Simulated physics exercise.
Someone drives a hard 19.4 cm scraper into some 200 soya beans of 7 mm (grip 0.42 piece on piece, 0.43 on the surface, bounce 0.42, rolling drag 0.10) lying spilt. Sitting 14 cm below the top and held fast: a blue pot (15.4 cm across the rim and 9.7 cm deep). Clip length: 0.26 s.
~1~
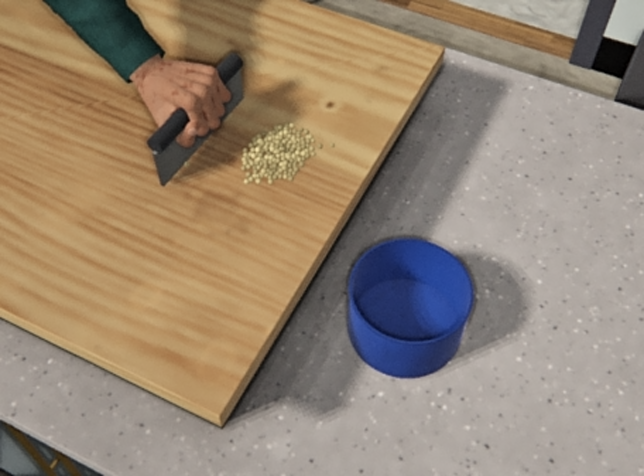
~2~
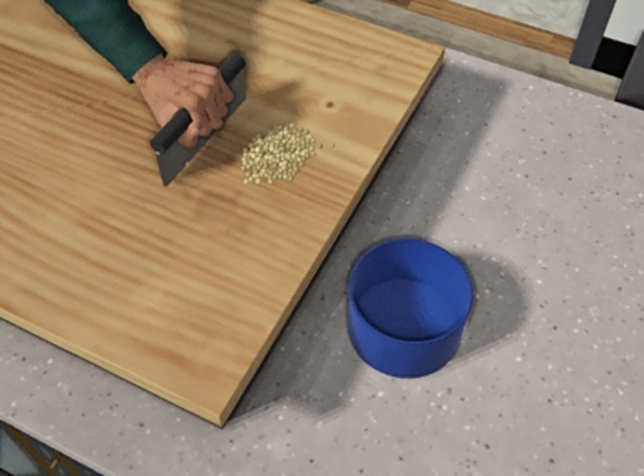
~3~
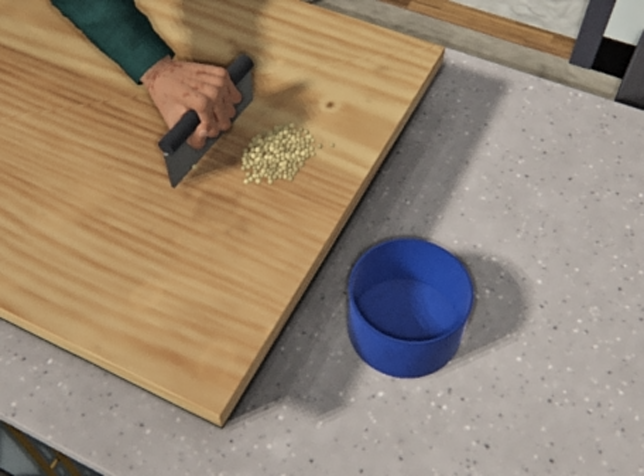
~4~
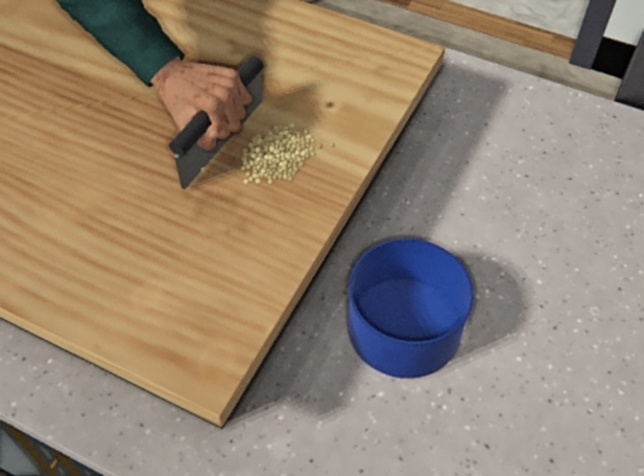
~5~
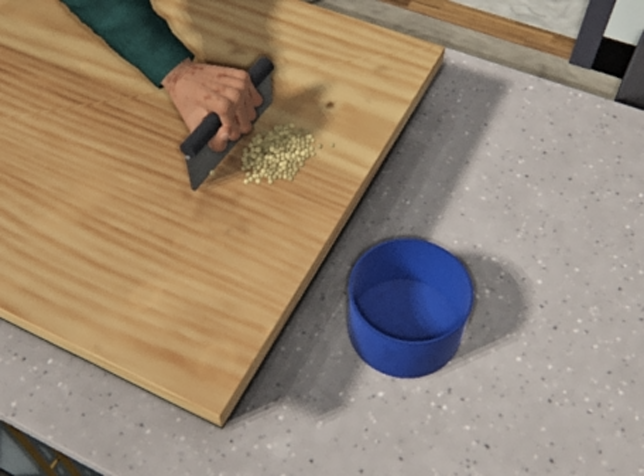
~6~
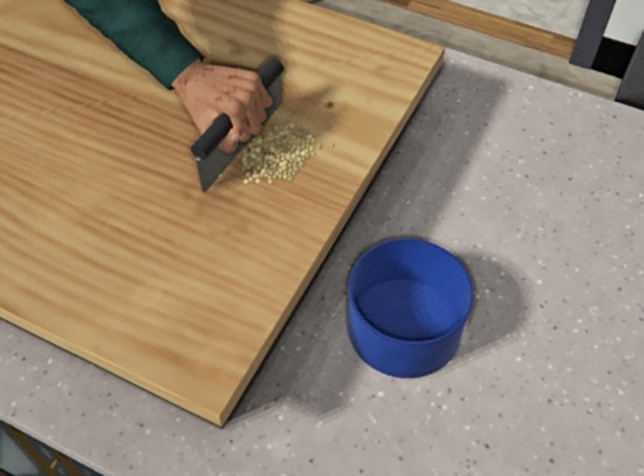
On a wooden board lying on a speckled grey counter, a hand in a green sleeve slid a dark scraper slowly rightward to the edge of a small pile of pale beans, near a blue pot.
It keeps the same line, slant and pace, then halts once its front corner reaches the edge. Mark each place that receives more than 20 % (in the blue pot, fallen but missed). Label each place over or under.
For blue pot: Under. For fallen but missed: Over.
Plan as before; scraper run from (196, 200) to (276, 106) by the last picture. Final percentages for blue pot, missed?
Blue pot: 0, missed: 65.
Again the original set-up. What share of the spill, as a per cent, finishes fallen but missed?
90 per cent.
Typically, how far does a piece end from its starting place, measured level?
Around 18 centimetres.
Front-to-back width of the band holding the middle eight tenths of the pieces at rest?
Estimated band: Near 18 cm.
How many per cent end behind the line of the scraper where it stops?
Some 15 percent.
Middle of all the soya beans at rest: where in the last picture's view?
Somewhere close to (390, 247).
Then, 0.30 s after the last picture, scraper 14 cm from its start, spill 13 cm wide; still on top 100 %.
Then, 0.61 s after the last picture, scraper 23 cm from its start, spill 18 cm wide; off the edge, not caught 25 %, still on top 75 %.
Then, 0.88 s after the last picture, scraper 23 cm from its start, spill 21 cm wide; off the edge, not caught 90 %, still on top 10 %.
In the end, blue pot 0 %, fallen but missed 90 %, still on top 10 %.
